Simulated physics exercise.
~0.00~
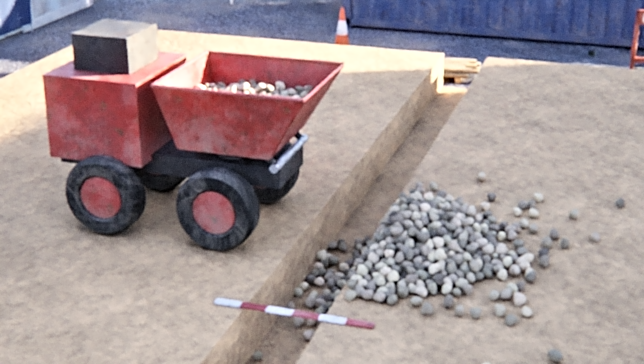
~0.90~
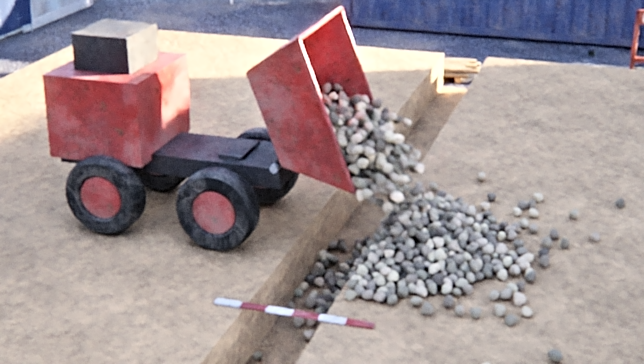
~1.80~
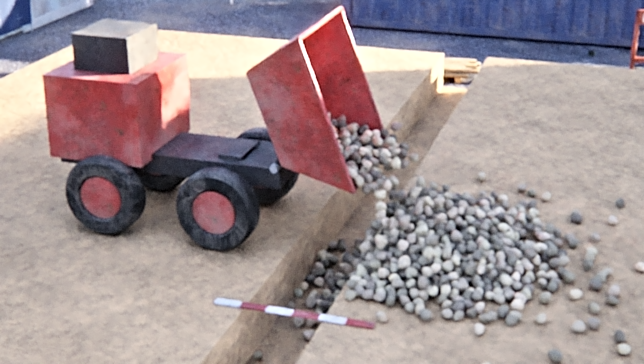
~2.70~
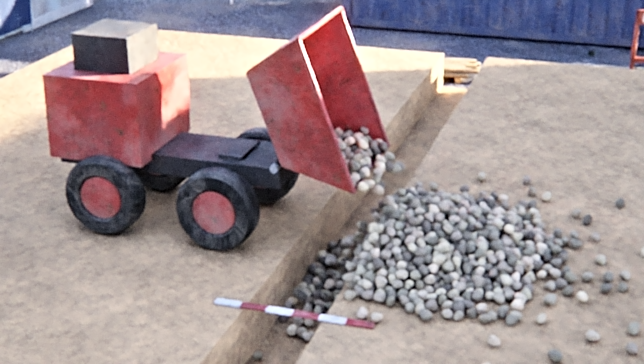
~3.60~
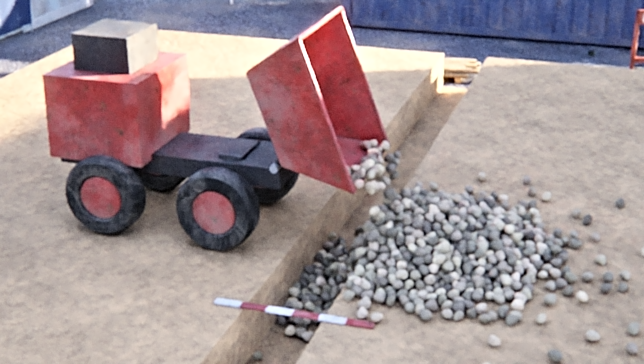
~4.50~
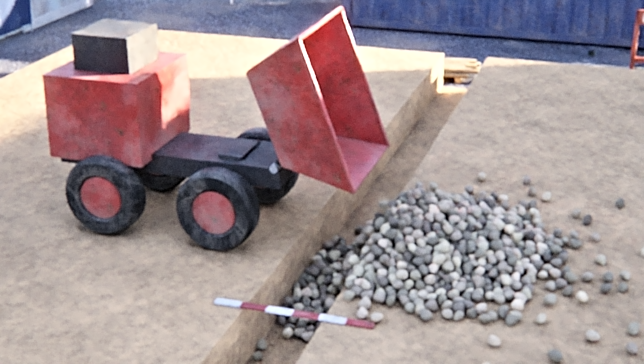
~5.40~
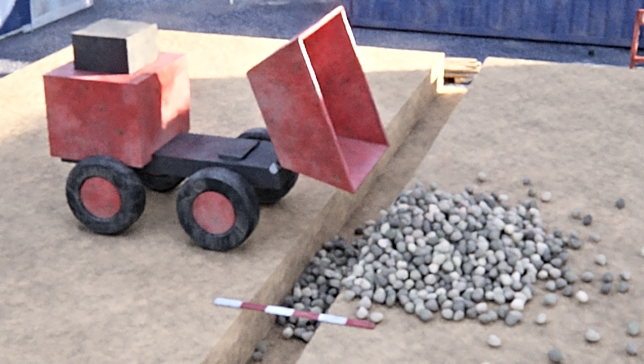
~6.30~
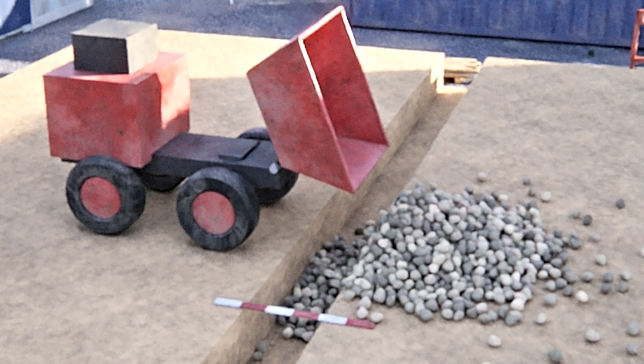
On a sandy worksite seen from the side and slightly above, a red dumper with black wheels and a dark block on top stands at the left, its skip full of smooth grey stones. A narrow trench runs in front of it, with a red and white staff across it and a loose heap of similar stones mostly beyond. The skip tips steeply forward, and stones pour over its lip onto the heap. The heap spreads to the right, with several stones rolling away, while more gather in the trench. The last stones slide out, leaving the skip tilted and empty above the still, wider pile.
